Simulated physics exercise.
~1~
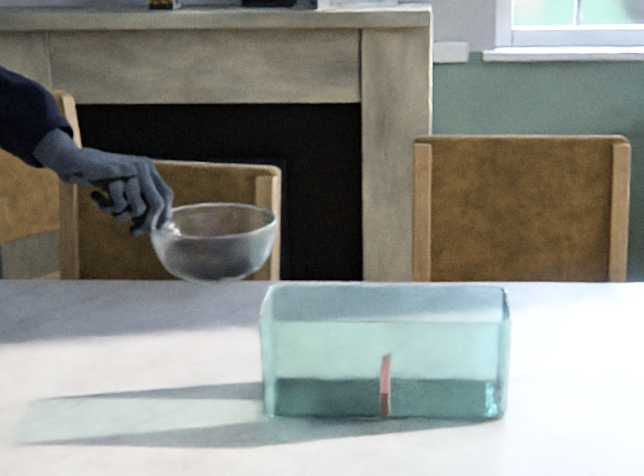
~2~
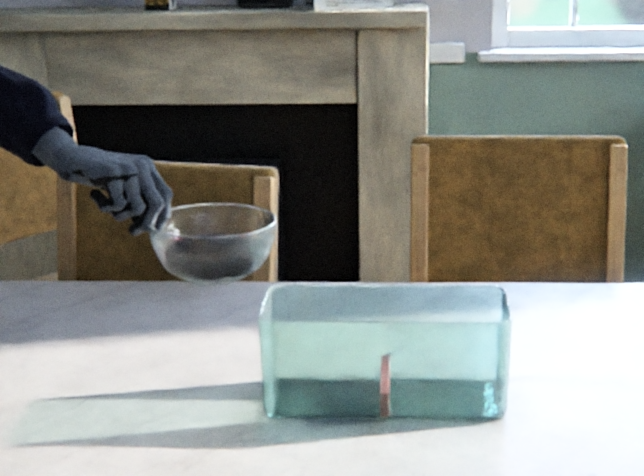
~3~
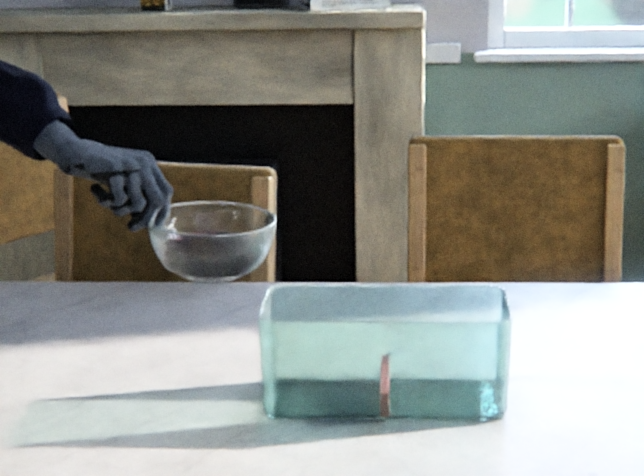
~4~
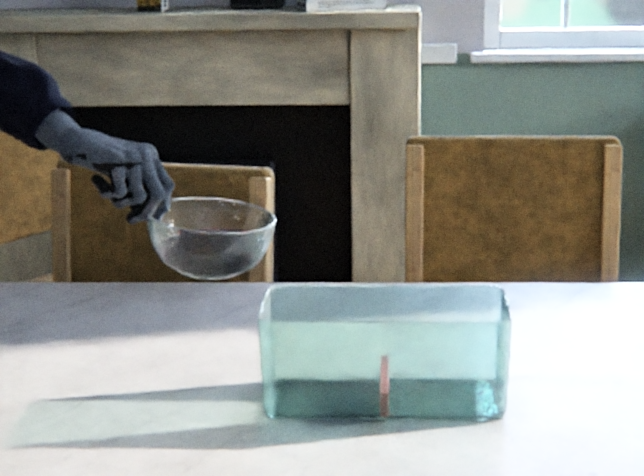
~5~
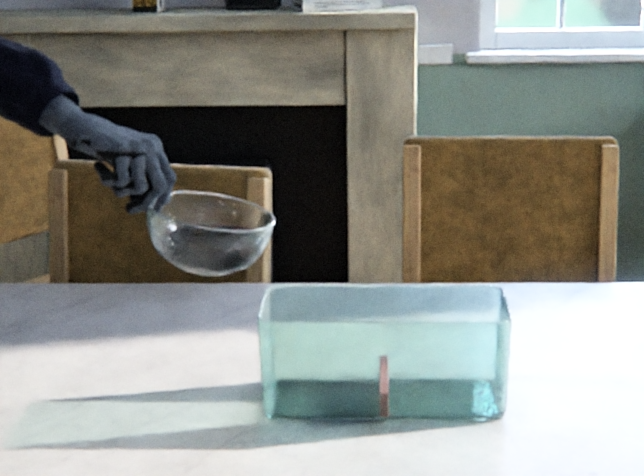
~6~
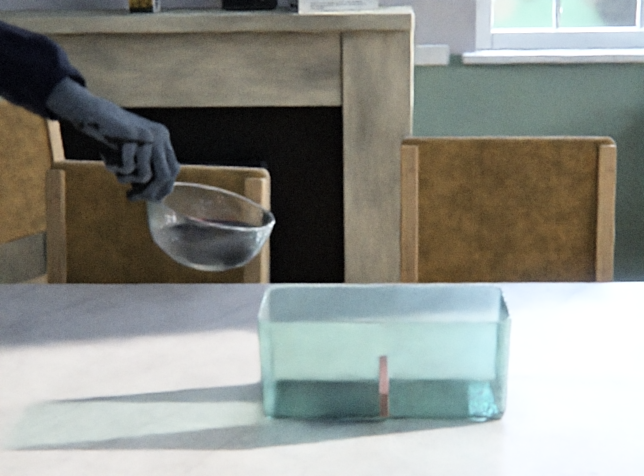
A glass bowl of liquid, held at its left rim by a hand, starts almost level and tilts gradually to the right, slowly then faster, above a table where a long, clear basin with a small upright divider stays still.
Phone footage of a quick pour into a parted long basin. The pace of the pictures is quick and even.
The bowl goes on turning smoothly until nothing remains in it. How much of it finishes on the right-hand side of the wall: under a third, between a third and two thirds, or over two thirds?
I expect the share right of the wall to be below a third.
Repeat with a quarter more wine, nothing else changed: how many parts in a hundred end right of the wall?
Close to 15 per cent, more or less.
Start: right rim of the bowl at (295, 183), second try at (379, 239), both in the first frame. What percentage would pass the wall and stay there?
It works out to around 65 % and then around 85 %.
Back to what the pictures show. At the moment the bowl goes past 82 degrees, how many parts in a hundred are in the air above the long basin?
It comes to 50 per cent or so.
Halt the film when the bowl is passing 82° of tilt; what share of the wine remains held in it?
I'd put it at some 50 in a hundred.
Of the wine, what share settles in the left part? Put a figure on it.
Roughly 85 %.
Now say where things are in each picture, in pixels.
In the first picture, it leans 0°; its right rim is at (275, 222); the wine meets the walls at (161, 247) and (270, 247); the long basin's rim runs from (264, 303) to (508, 305); the wall's top is at (385, 373).
In the second picture, it leans 1°; its right rim is at (275, 222); the wine meets the walls at (161, 247) and (269, 247).
In the third picture, it leans 3°; its right rim is at (275, 223); the wine meets the walls at (160, 245) and (268, 245).
In the fourth picture, it leans 6°; its right rim is at (274, 223); the wine meets the walls at (159, 242) and (266, 242).
In the fifth picture, it leans 10°; its right rim is at (273, 223); the wine meets the walls at (157, 236) and (265, 238).
In the sixth picture, it leans 16°; its right rim is at (273, 223); the wine meets the walls at (156, 230) and (266, 234).
A moment on, the bowl is tipped on its side and 49 per cent is still to pour, 3 is left of the wall and 0 right of it.
Next, the bowl is tipped right over and 0 per cent is still to pour, 86 is left of the wall and 3 right of it.
Then the bowl is tipped right over and 0 per cent is still to pour, 91 is left of the wall and 6 right of it.
Later the bowl is tipped right over and 0 per cent is still to pour, 87 is left of the wall and 10 right of it.
Finally, 87 per cent lies left of the wall, 10 right of it and 3 outside.
